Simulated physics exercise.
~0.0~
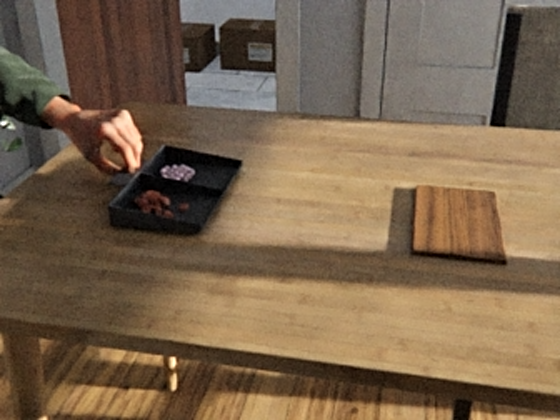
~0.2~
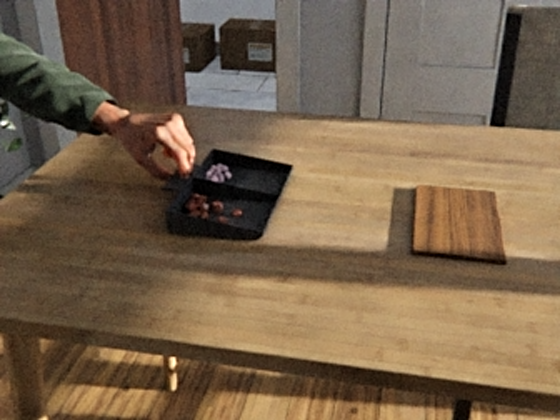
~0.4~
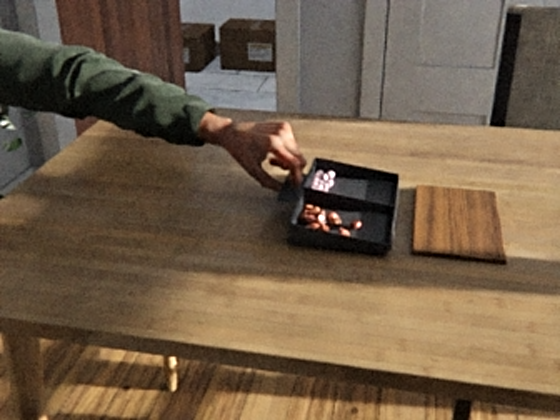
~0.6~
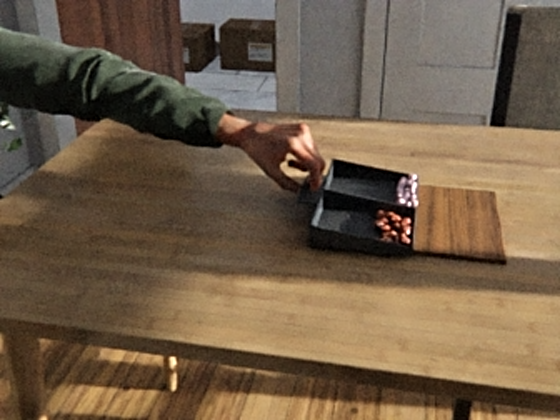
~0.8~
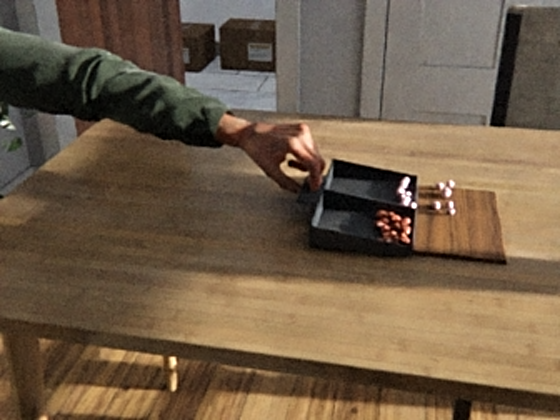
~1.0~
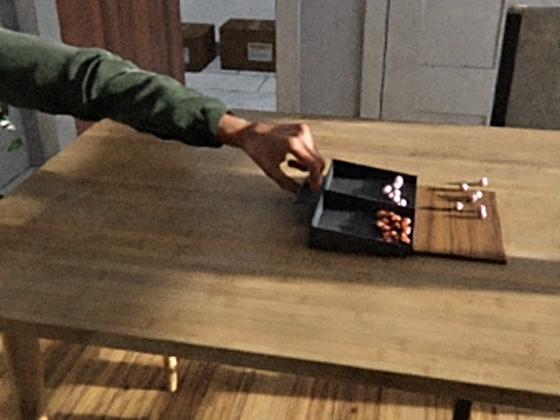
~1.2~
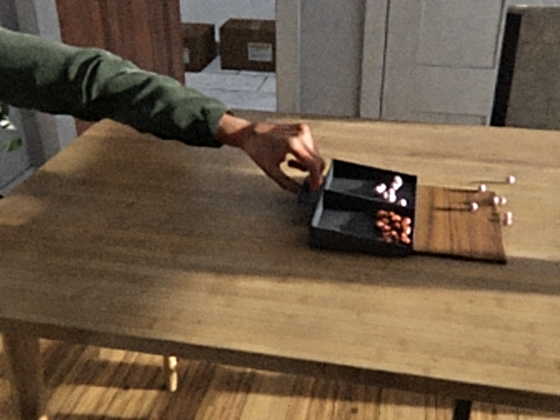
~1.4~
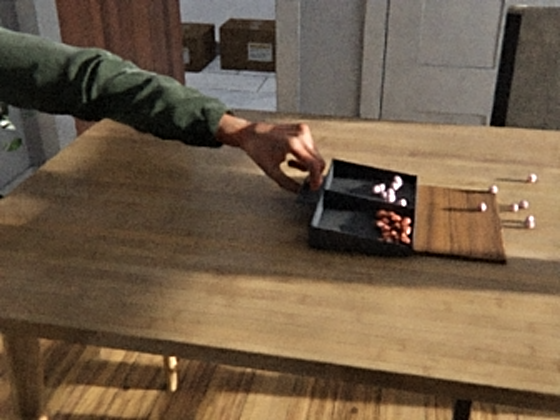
On a wooden table in a room with boxes on the floor behind it, a hand in a dark green sleeve holds a black two-part tray with small reddish pieces in the near section and pale pinkish ones in the far section. The hand slides the tray right towards a flat brown board. The tray stops against the board, and both portions shift to the front rim. Several pale pieces go over the rim and scatter rightward across and beyond the board. At the end, the reddish pieces and the remaining pale ones sit inside the still tray.
